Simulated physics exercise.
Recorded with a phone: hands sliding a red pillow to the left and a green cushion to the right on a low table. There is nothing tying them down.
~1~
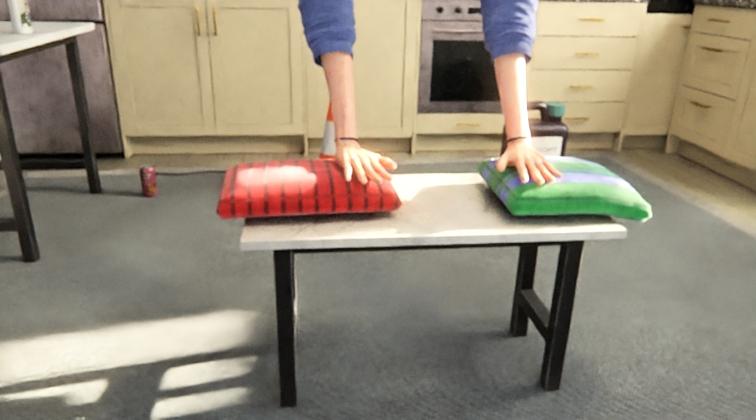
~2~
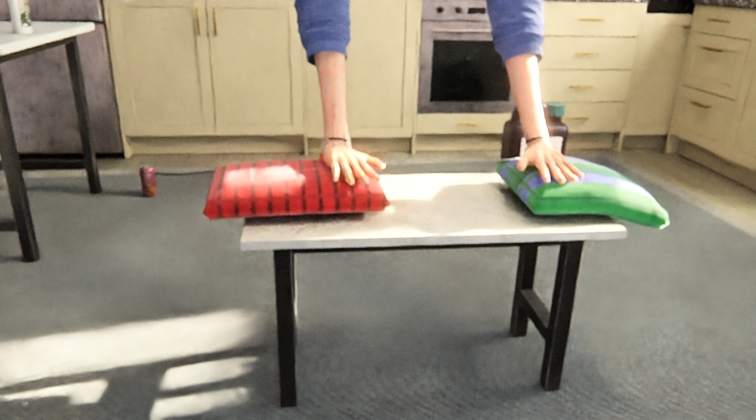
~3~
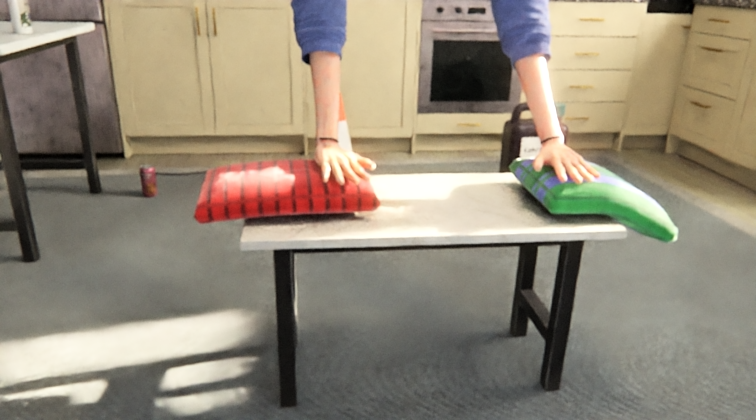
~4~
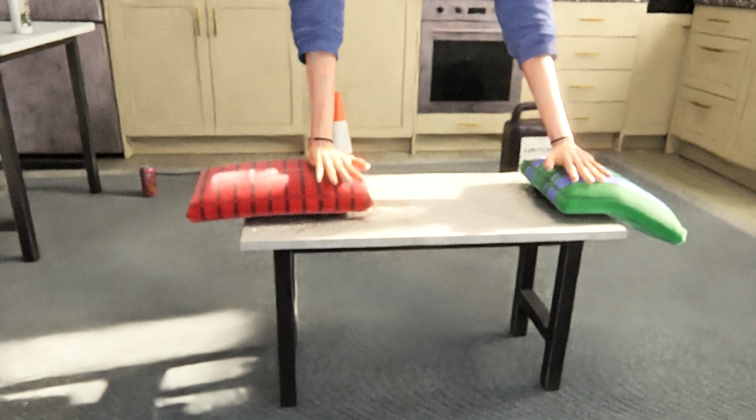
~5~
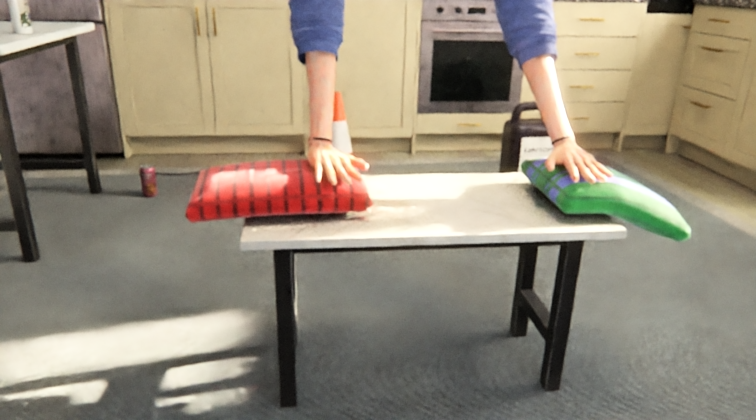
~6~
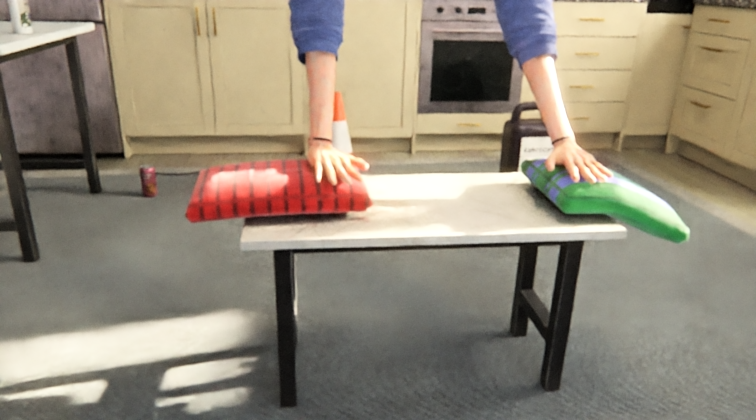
The clip shows two hands sliding a red pillow left and a green cushion right on a low table, each moving farther over its edge, the cushion's outer end bending downward, before the hands and both items stay nearly still.
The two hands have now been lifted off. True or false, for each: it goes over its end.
One by one, the red pillow false, it stays; the green cushion true, it falls.
Then, 0.36 s past the final frame, pillow unmoved; cushion falling near (610, 240).
Then, 0.64 s past the final frame, pillow unmoved; cushion on the floor near (649, 315).
When it is over, pillow unmoved; cushion on the floor near (679, 337). The red pillow holds its place and the green cushion slumps off the end.
